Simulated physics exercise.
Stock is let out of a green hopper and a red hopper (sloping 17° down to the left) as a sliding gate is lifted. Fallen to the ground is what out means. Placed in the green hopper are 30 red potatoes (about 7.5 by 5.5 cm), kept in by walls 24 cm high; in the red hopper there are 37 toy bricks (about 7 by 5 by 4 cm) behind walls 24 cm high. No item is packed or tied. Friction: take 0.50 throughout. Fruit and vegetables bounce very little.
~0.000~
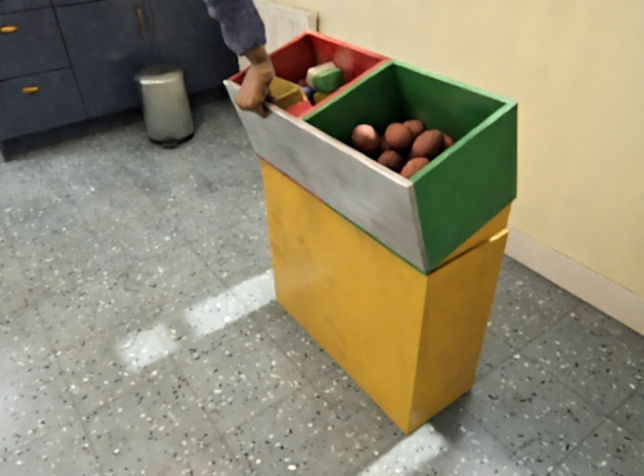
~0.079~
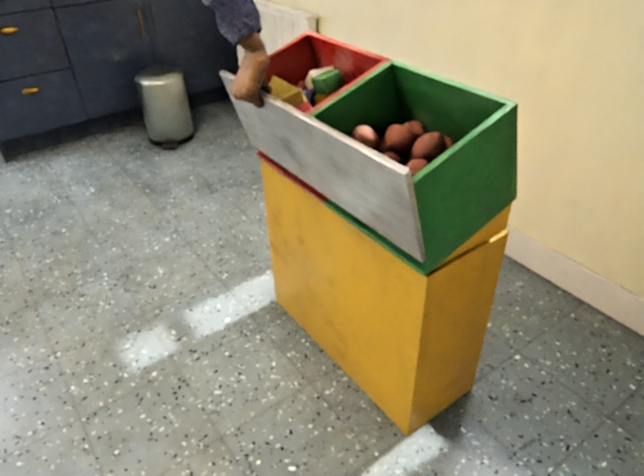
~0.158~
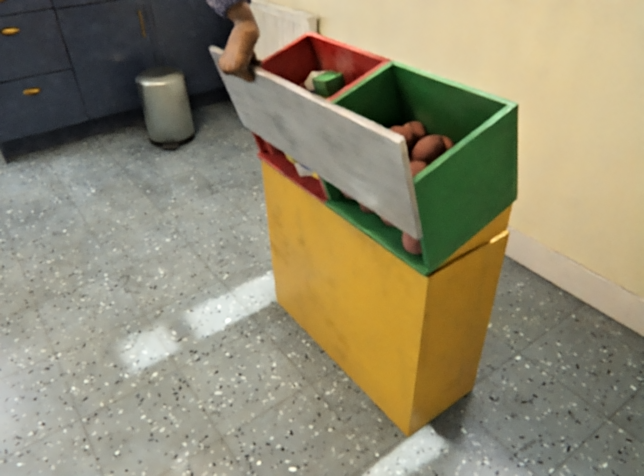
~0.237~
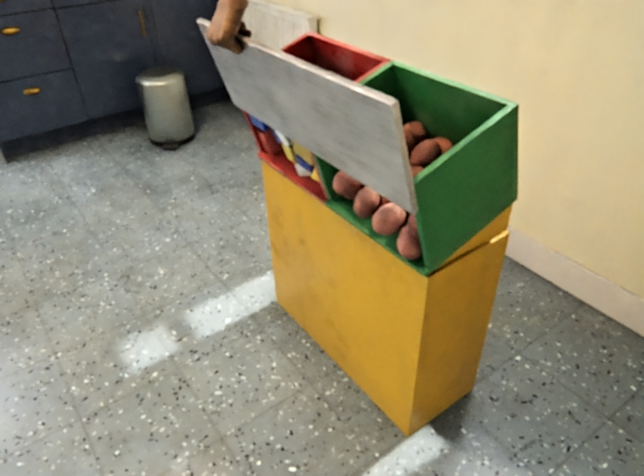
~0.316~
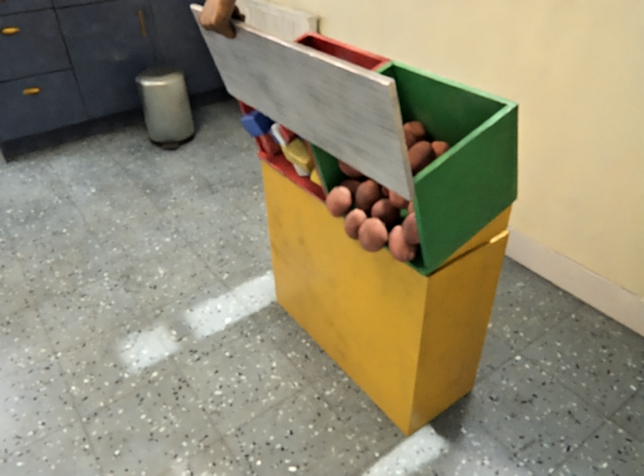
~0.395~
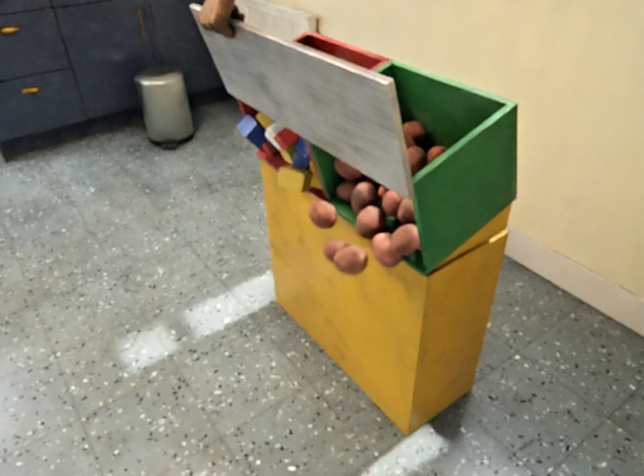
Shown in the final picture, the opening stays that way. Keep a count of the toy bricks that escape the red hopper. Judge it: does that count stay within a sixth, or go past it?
The share out passes a sixth.
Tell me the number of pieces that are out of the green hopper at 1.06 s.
Roughly, out by then: Green hopper 16.
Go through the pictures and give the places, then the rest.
In the first frame (each is followed by its nearest rim corner in this view), red hopper, (299, 119); green hopper, (410, 181); gate raised by 0 cm; none has fallen clear.
Red hopper, (298, 119); gate raised by 3 cm, in the second frame.
Red hopper, (299, 120); gate raised by 10 cm, in the third frame.
Red hopper, (299, 120); gate raised by 17 cm, in the fourth frame.
Red hopper, (299, 120); gate raised by 20 cm, in the fifth frame.
Red hopper, (298, 119); green hopper, (410, 182); gate raised by 20 cm; none has fallen clear, in the sixth frame.
After 0.69 s, green hopper 22 in, 8 out and red hopper 27 in, 10 out.
After 1.06 s, green hopper 15 in, 15 out and red hopper 25 in, 12 out.
After 1.58 s, green hopper 2 in, 28 out and red hopper 25 in, 12 out.
When it is over (at 2.24 s), green hopper 1 in, 29 out and red hopper 21 in, 16 out. Asked share, 16 of 37, 43 per cent.
